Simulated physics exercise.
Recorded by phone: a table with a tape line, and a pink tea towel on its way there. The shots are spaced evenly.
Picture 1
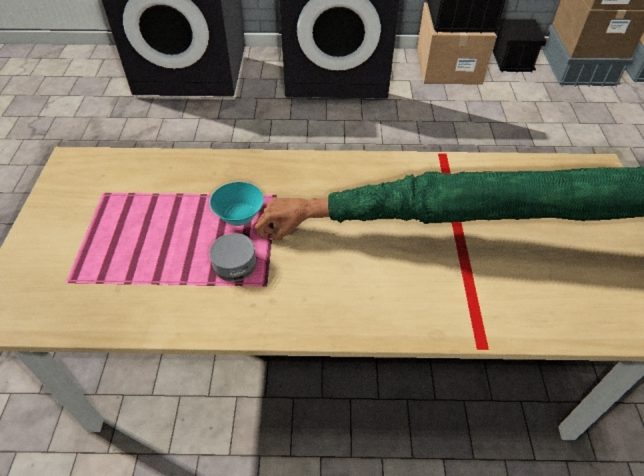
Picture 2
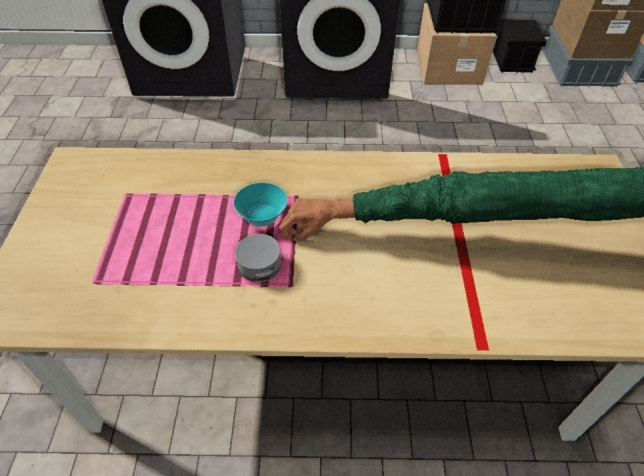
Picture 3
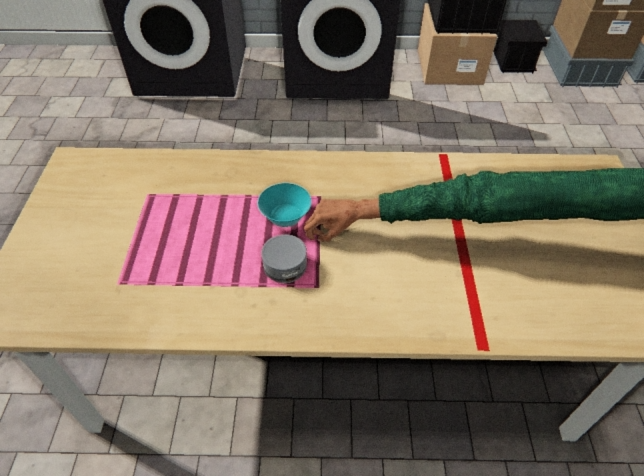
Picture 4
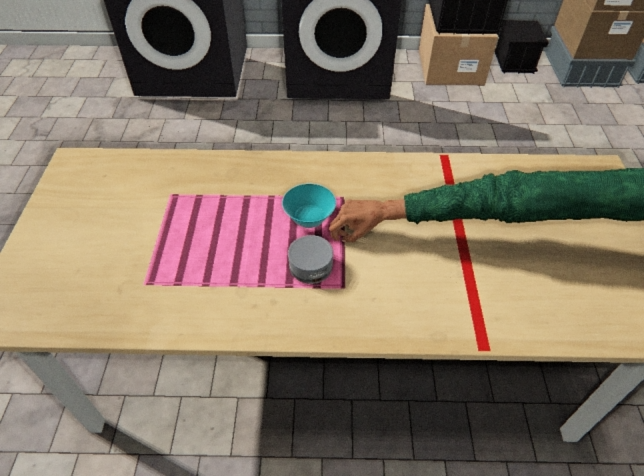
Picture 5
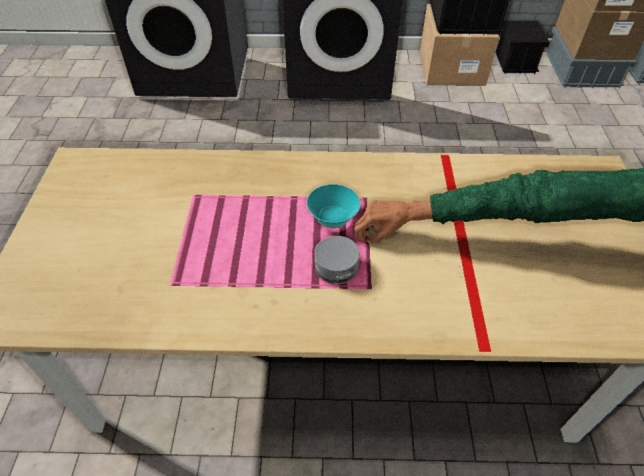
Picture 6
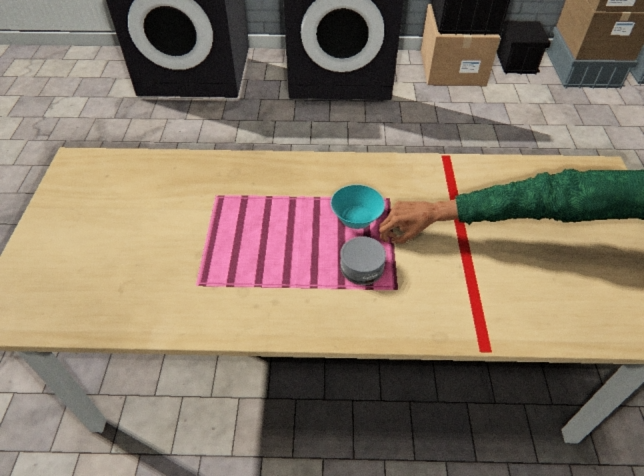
Pink striped cloth carrying a turquoise bowl and a grey tub sliding right across a wooden table, pulled by a green-sleeved arm.
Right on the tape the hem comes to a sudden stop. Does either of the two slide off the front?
Turquoise bowl: Yes, it slides off. Grey tub: Yes, it slides off.
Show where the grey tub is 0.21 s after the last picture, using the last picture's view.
Its middle is somewhere near (463, 263).
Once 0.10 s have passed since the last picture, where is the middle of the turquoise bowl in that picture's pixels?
About (404, 211).
Then, 0.10 s on from there, hem short of the tape; turquoise bowl on the cloth near (404, 212); grey tub on the cloth near (413, 262).
Then, 0.21 s on from there, hem at the tape; turquoise bowl on the cloth near (450, 212); grey tub on the cloth near (463, 263).
In the end, hem at the tape; turquoise bowl ahead of the hem near (491, 214); grey tub ahead of the hem near (514, 265). The turquoise bowl slides clear of the cloth and the grey tub leaves the cloth.
